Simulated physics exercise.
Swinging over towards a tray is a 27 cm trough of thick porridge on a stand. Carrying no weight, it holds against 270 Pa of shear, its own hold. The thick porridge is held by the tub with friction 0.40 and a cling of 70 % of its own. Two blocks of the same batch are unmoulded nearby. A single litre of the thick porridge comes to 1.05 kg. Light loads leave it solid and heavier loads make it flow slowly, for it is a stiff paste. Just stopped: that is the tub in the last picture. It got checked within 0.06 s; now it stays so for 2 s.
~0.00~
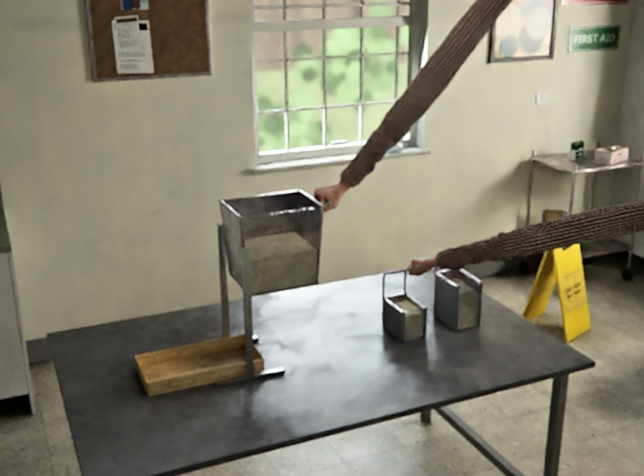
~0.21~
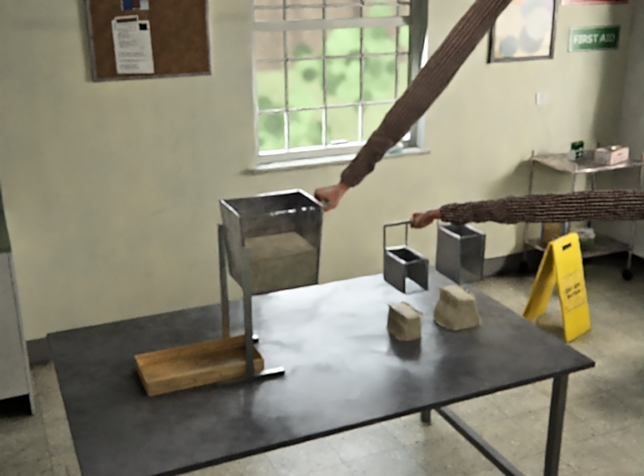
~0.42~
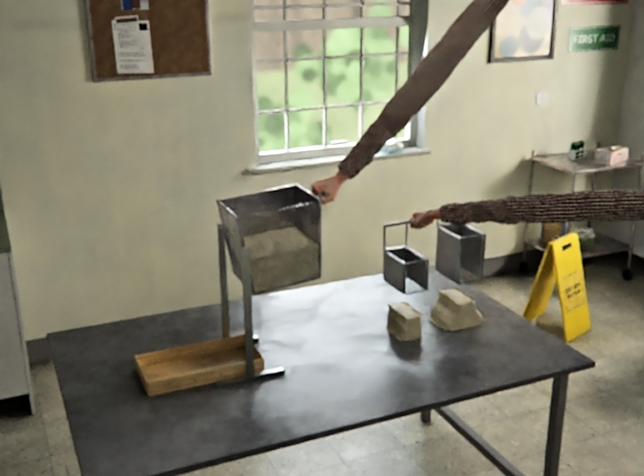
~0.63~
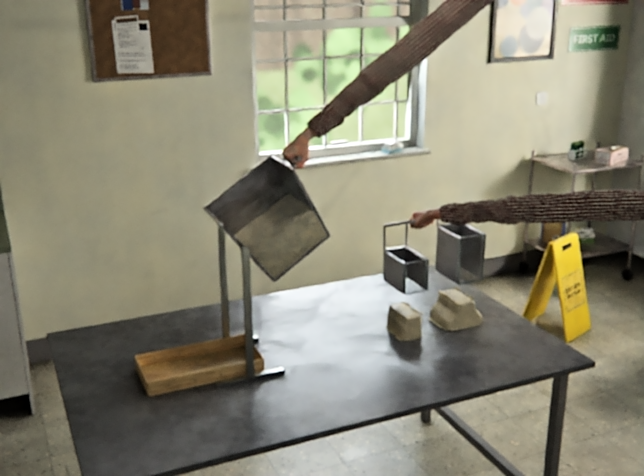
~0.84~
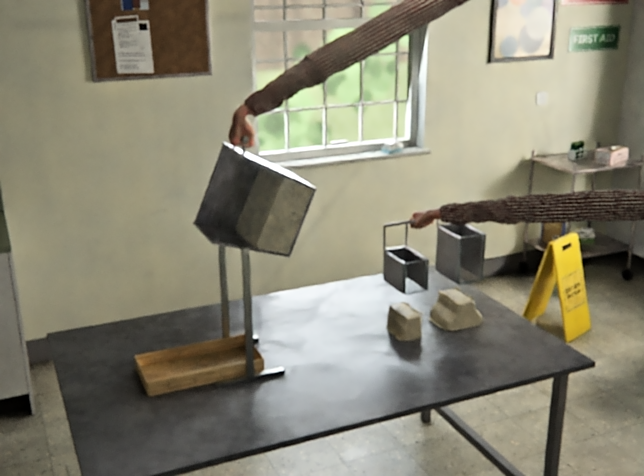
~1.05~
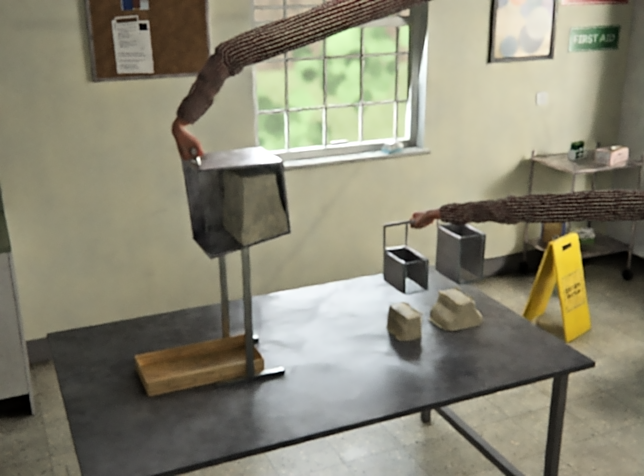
Two small blocks are unmoulded and sag slightly before a hand swings a trough leftward onto its side.
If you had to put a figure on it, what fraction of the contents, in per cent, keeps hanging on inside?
The fraction that keeps hanging on inside is around 55 per cent.
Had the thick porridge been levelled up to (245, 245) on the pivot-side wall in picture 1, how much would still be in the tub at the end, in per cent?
I'd guess around 35 in a hundred.
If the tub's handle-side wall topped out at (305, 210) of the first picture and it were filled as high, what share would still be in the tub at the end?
That would leave about 80 % in the tub.
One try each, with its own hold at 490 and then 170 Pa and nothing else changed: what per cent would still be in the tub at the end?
Roughly 75 % followed by roughly 45 %.
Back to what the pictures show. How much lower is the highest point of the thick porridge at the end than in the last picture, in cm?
14 cm.
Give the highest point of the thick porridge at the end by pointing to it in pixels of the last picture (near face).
Close to pixel (269, 219).
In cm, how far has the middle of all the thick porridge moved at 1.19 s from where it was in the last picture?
Something like 7 cm, I'd say.
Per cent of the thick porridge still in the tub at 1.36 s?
Some 70 per cent.
After 1.19 s, the tub is at 95 degrees and holds 100 %.
After 1.36 s, the tub is at 95 degrees and holds 71 %.
After 1.53 s, the tub is at 95 degrees and holds 56 %.
After 1.70 s, the tub is at 95 degrees and holds 55 %.
After 3.05 s, at the end, the tub is at 95 degrees and holds 55 %.
